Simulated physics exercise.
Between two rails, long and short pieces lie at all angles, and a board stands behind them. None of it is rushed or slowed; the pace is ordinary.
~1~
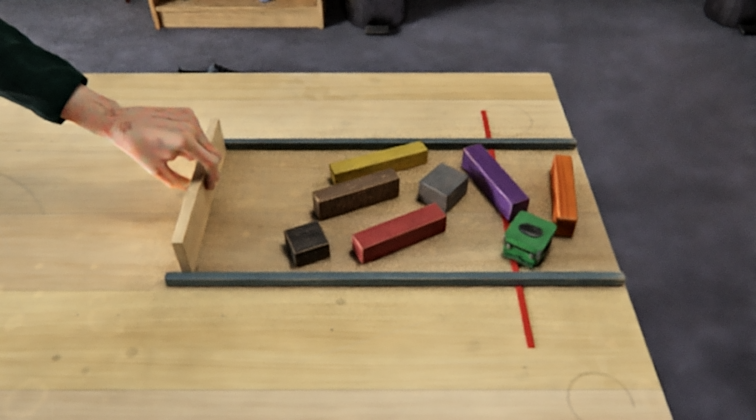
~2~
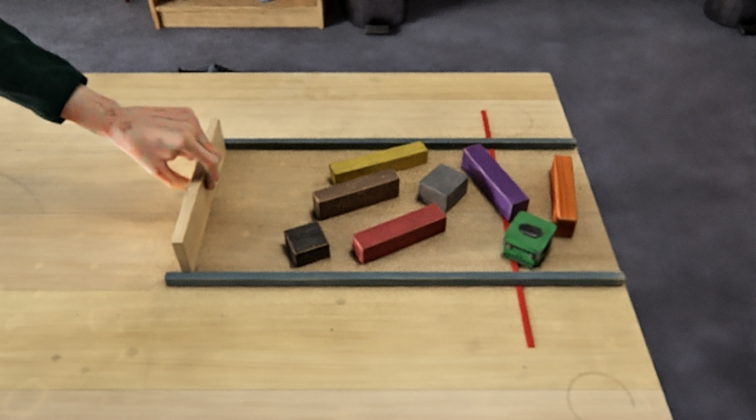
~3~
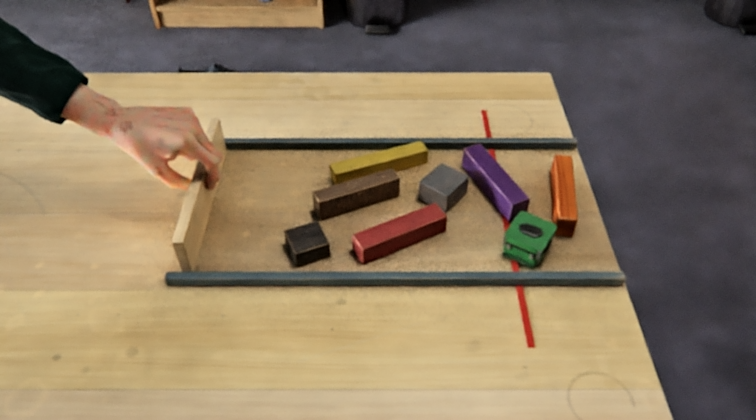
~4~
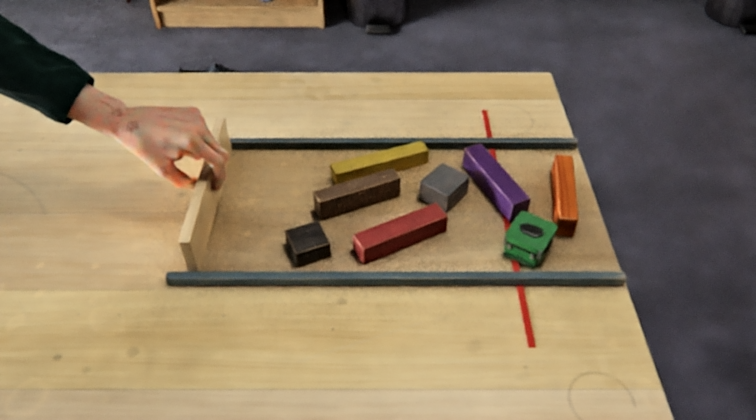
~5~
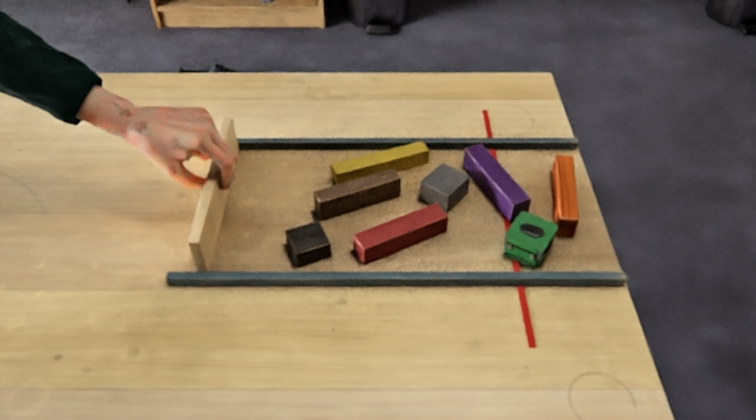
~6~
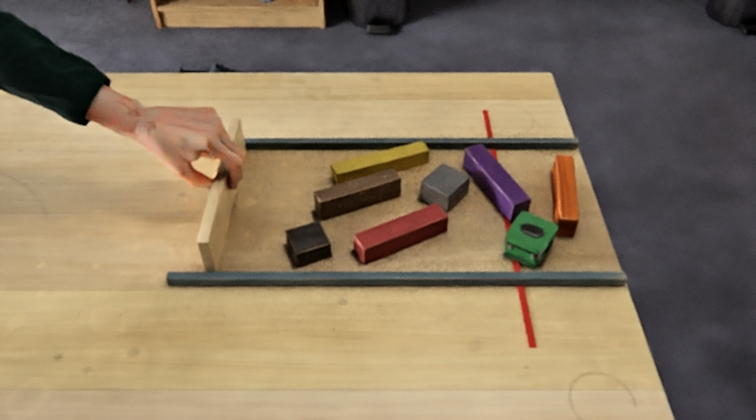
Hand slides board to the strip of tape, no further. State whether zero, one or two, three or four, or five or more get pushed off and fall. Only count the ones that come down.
Result: One or two pushed off and fallen.
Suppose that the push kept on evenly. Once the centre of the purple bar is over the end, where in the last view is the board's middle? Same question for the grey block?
Roughly at (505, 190) and roughly at (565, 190).
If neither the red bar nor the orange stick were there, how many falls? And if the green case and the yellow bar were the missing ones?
You'd get 0 in the first case and 1 in the second one.
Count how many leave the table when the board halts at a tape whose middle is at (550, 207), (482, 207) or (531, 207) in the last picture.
The counts: 4, 1 and 3.
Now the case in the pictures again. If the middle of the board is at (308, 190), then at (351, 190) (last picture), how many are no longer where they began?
One spot: 1. Other spot: 4.
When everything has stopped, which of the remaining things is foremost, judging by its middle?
It's the purple bar.
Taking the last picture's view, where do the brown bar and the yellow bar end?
In the last picture, roughly (540, 185) and (545, 161).
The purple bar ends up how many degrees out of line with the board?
The angle is about 20 degrees.
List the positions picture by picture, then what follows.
In the first picture, orange stick (563, 194); green case (528, 240); purple bar (494, 181); board (202, 191); tape (503, 207).
In the second picture, green case (528, 240); board (202, 191).
In the third picture, purple bar (494, 181); black block (307, 243).
In the fourth picture, orange stick (564, 194); grey block (444, 187).
In the fifth picture, green case (530, 240); red bar (401, 233).
In the sixth picture, orange stick (565, 194); green case (530, 240); purple bar (495, 181); board (225, 191); tape (505, 207).
Early on, none off yet; orange stick at rest near (565, 194); green case at rest near (530, 240); purple bar at rest near (495, 181).
A while later, none off yet; orange stick travelled a little near (588, 194); green case travelled about its own width near (569, 247); purple bar travelled about its own width near (559, 186).
Finally, the number that fall off is one or two; lost, orange stick.
